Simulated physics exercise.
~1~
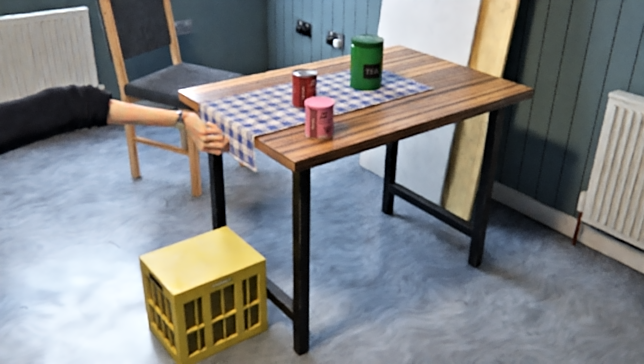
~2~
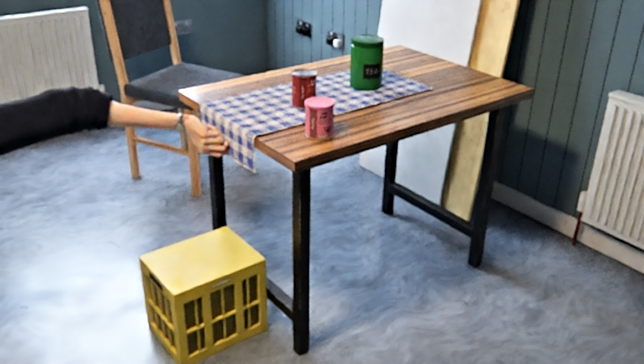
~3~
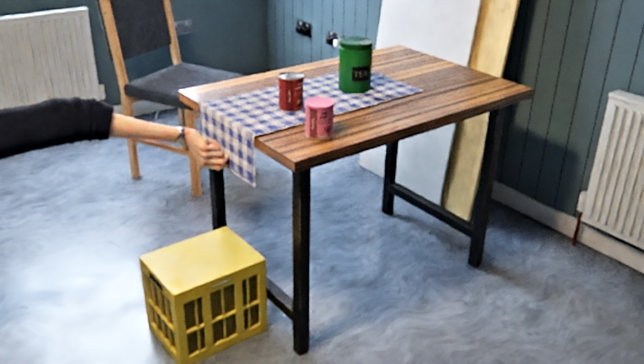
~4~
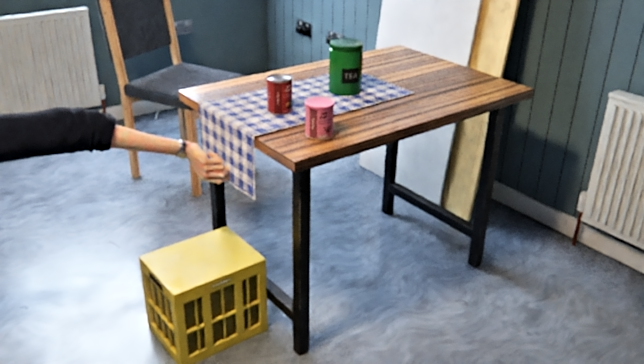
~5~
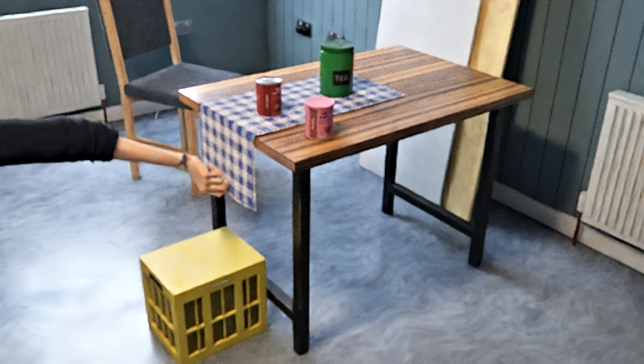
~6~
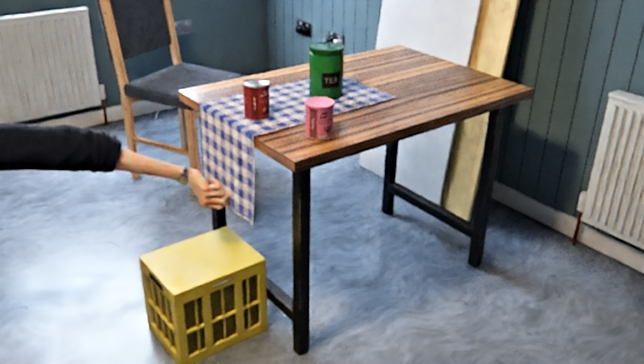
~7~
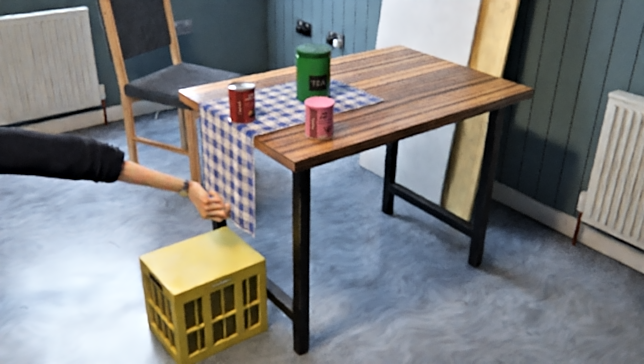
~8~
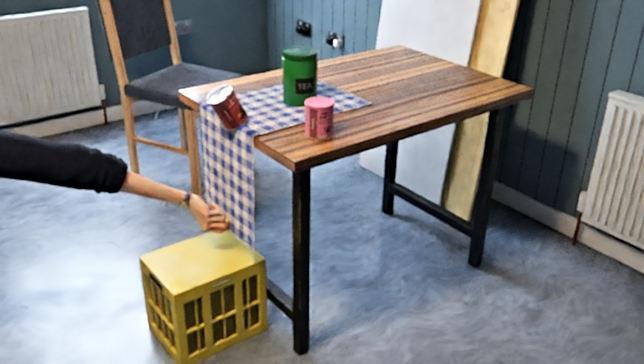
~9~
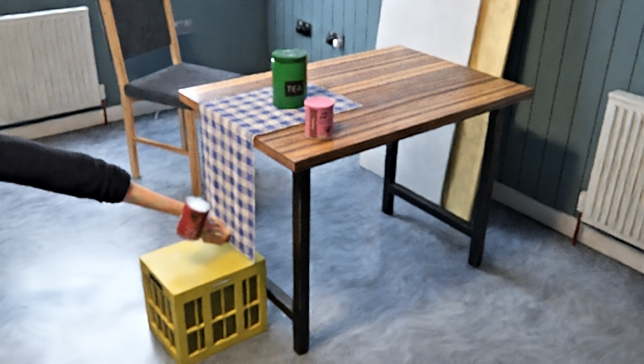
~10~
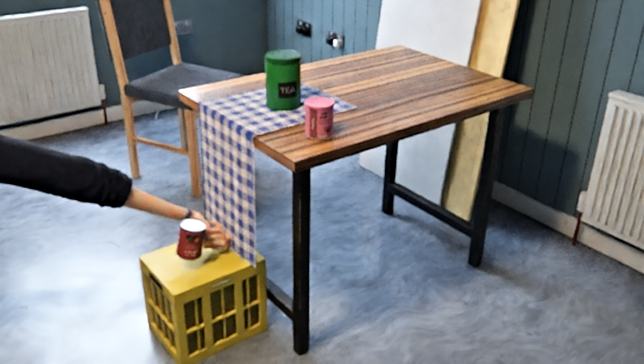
A hand slowly pulled a blue checked cloth down over the end of a wooden table, drawing a red tin and a green canister leftward until the red tin tipped off and landed upside down on the yellow crate, while the pink tin never moved.
